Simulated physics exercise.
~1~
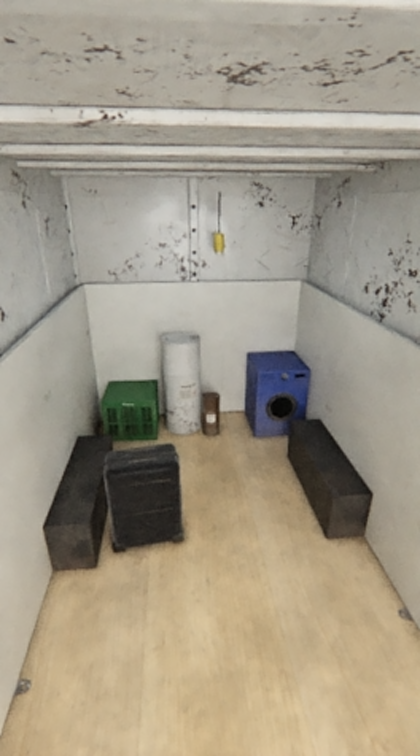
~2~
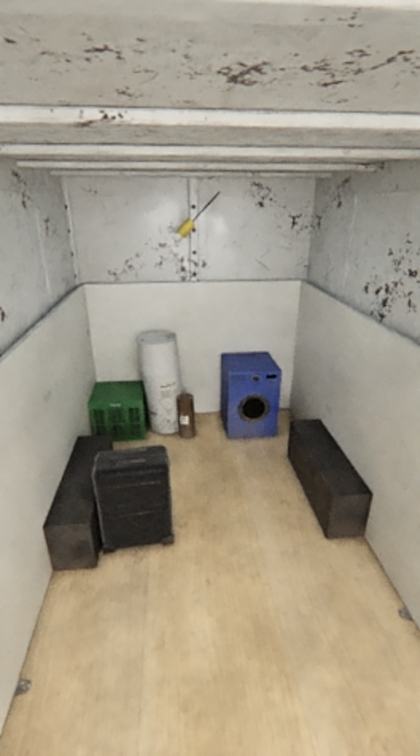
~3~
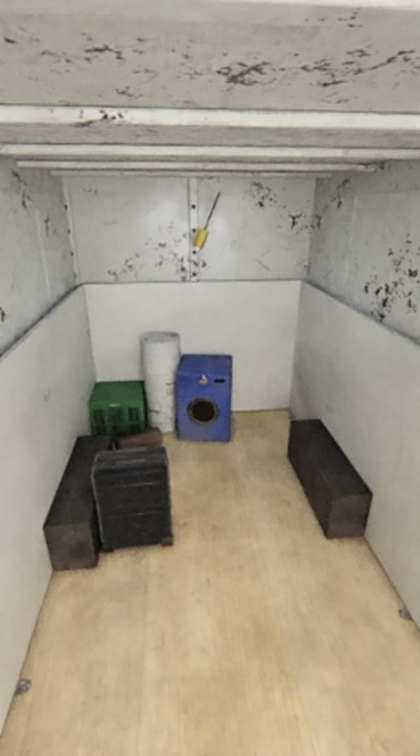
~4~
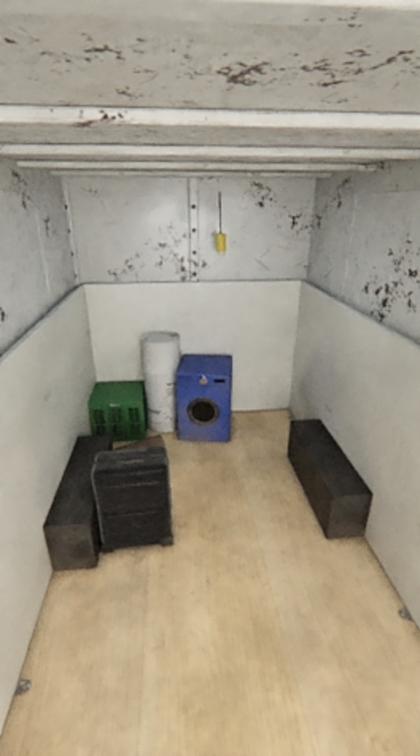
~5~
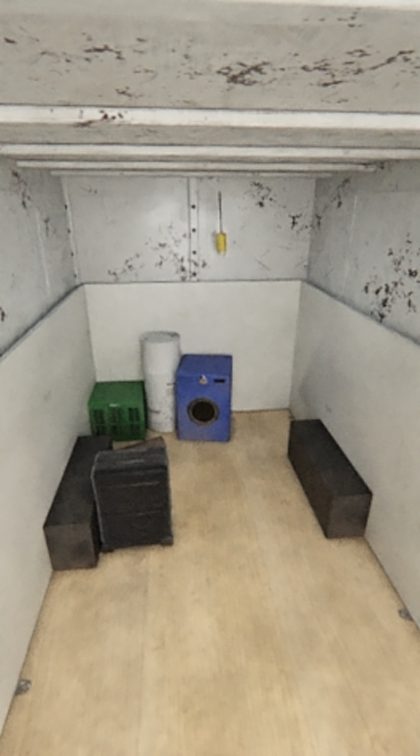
In the load bay of a moving van, a blue appliance slid left across the floor while a white drum and a black case shifted slightly; a small brown canister tipped over behind the case, and everything settled as the hanging yellow lamp swung.
